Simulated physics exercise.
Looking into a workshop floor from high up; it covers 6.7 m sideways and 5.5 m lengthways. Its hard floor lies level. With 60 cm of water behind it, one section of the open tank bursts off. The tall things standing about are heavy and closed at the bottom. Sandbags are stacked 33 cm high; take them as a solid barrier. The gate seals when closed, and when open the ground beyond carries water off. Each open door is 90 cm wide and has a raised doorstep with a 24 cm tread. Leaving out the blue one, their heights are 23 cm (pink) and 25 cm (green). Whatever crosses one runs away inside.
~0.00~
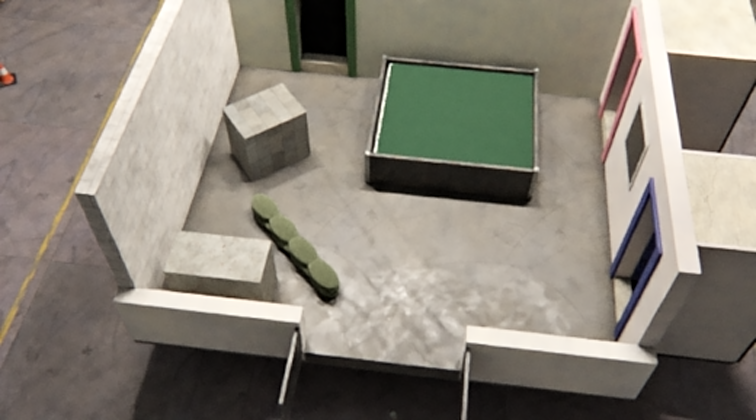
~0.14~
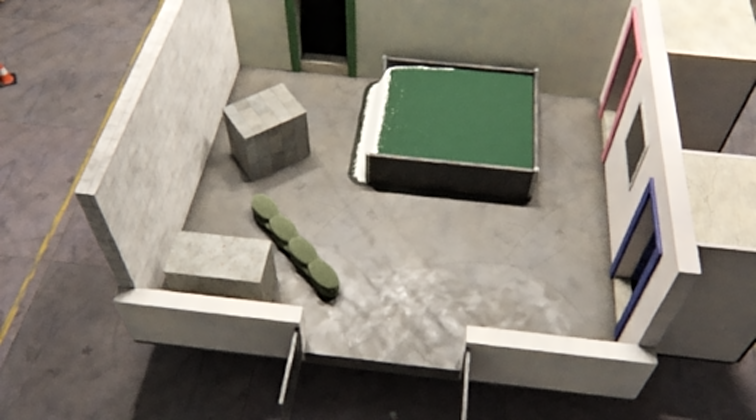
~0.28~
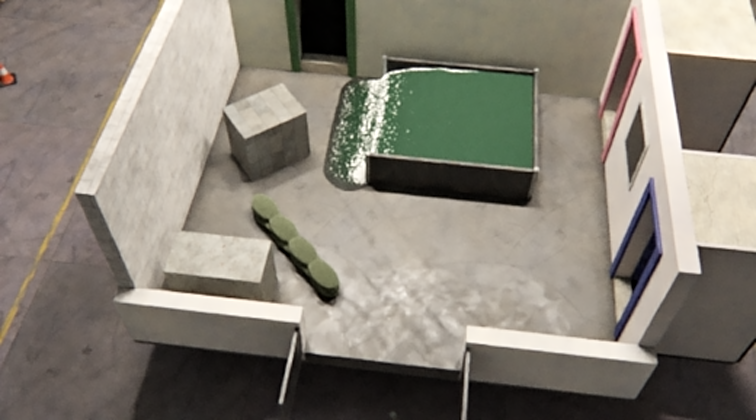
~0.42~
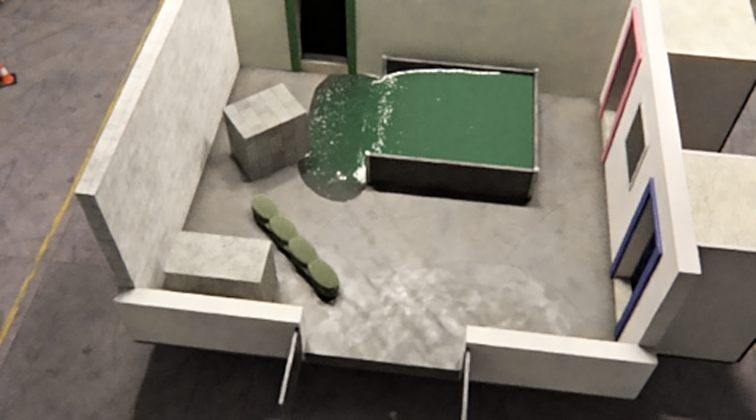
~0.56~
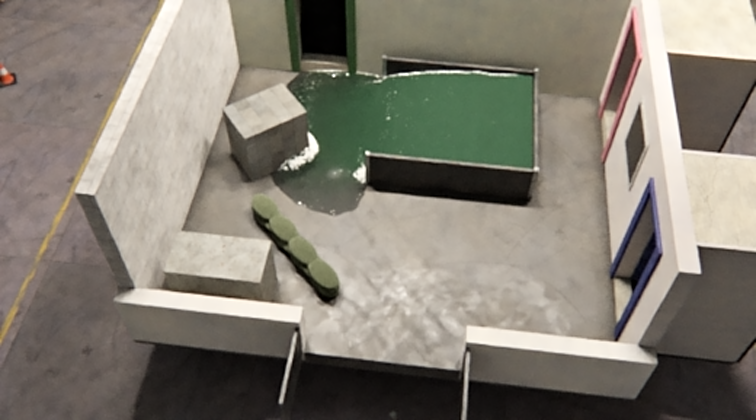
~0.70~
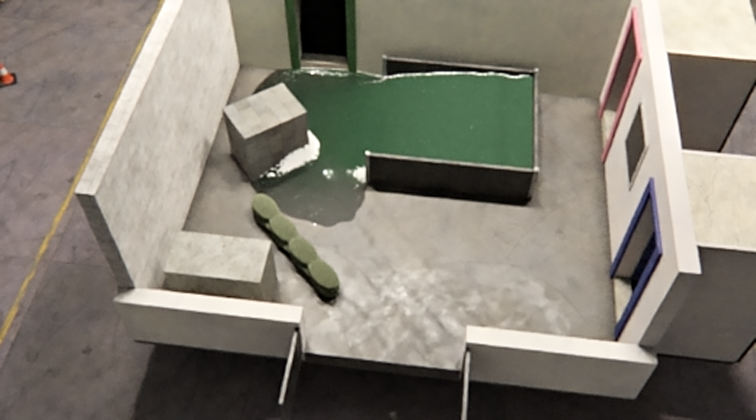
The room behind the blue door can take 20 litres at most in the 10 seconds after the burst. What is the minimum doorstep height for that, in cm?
Close to 9 cm is just enough.
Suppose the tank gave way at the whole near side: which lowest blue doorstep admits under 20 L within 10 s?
Some 17 cm.
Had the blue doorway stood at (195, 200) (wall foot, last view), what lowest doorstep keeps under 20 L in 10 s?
About 18 cm.
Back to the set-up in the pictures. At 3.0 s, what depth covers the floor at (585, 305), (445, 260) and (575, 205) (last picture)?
Roughly 0, 2 and 0 cm, in turn.
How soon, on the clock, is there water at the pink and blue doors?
Arrival: Pink 5.5 s, blue 5.0 s.
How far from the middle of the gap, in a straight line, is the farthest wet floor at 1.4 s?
Some 3.8 m out.
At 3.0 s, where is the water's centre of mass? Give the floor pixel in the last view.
Near (331, 141).
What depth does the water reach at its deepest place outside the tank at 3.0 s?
Up to some 47 cm.
After 1.4 s water covers 25 % of the floor, deepest (56 cm) near (239, 69); it has not reached the blue door.
After 3.0 s water covers 45 % of the floor, deepest (47 cm) near (212, 146); it has not reached the blue door.
After 10.0 s water covers 95 % of the floor, deepest (17 cm) near (315, 76); 10 cm at the blue door, 31 litres in over its 8 cm doorstep.
At the blue door as built, the water arrived by 5.1 s and peaked near 14 cm at 7.6 s.
With a doorstep of 7 cm, 43 litres would have come in within the 10 s; with 10 cm, 14 litres. So under 20 litres takes about 9 cm.
